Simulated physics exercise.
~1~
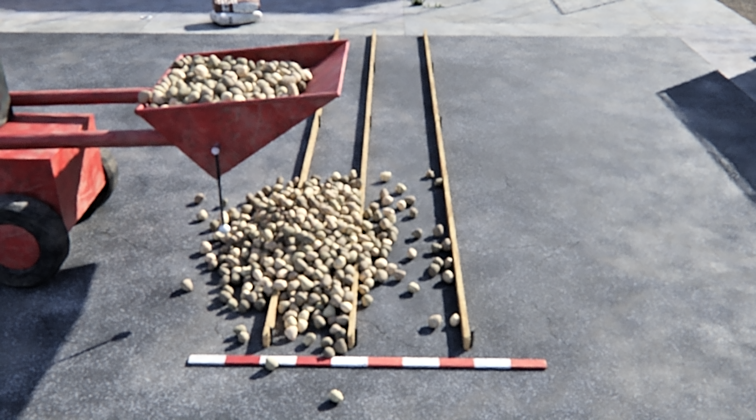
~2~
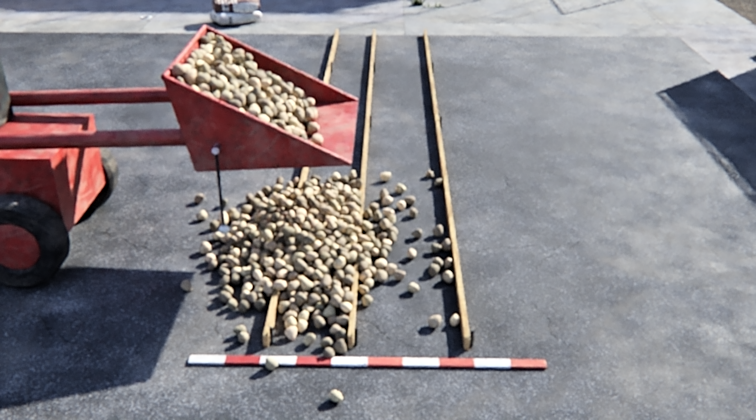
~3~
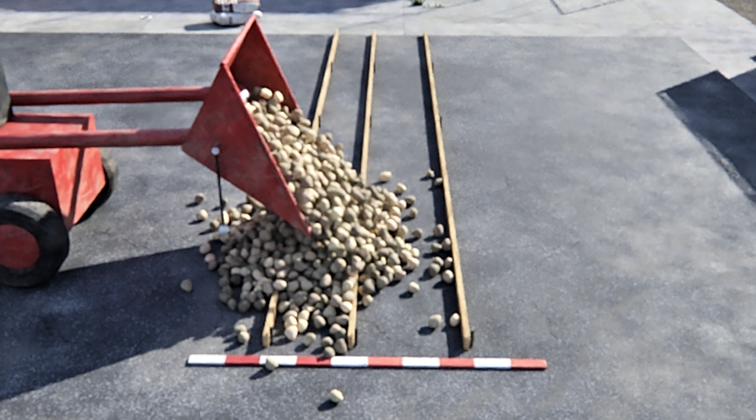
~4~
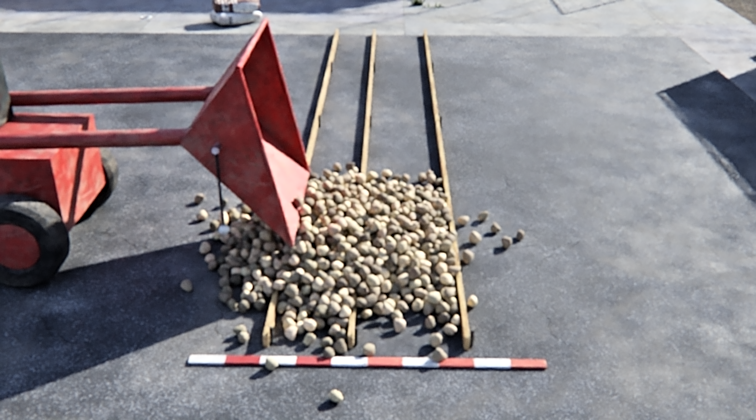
At first, a red bucket on a wheeled machine sits nearly level, full of pale, potato-like stones, above a heap already lying across the left boards on dark paving. The bucket tips forward to the right, and its load slides toward the lip while the heap below stays unchanged. Tilting more steeply, it pours the stones onto the pile in a thick stream. The heap spreads rightward, filling much of the space up to the third board. In the end, the bucket hangs steeply tipped and looks almost empty, with a few stones lying beyond the last board.
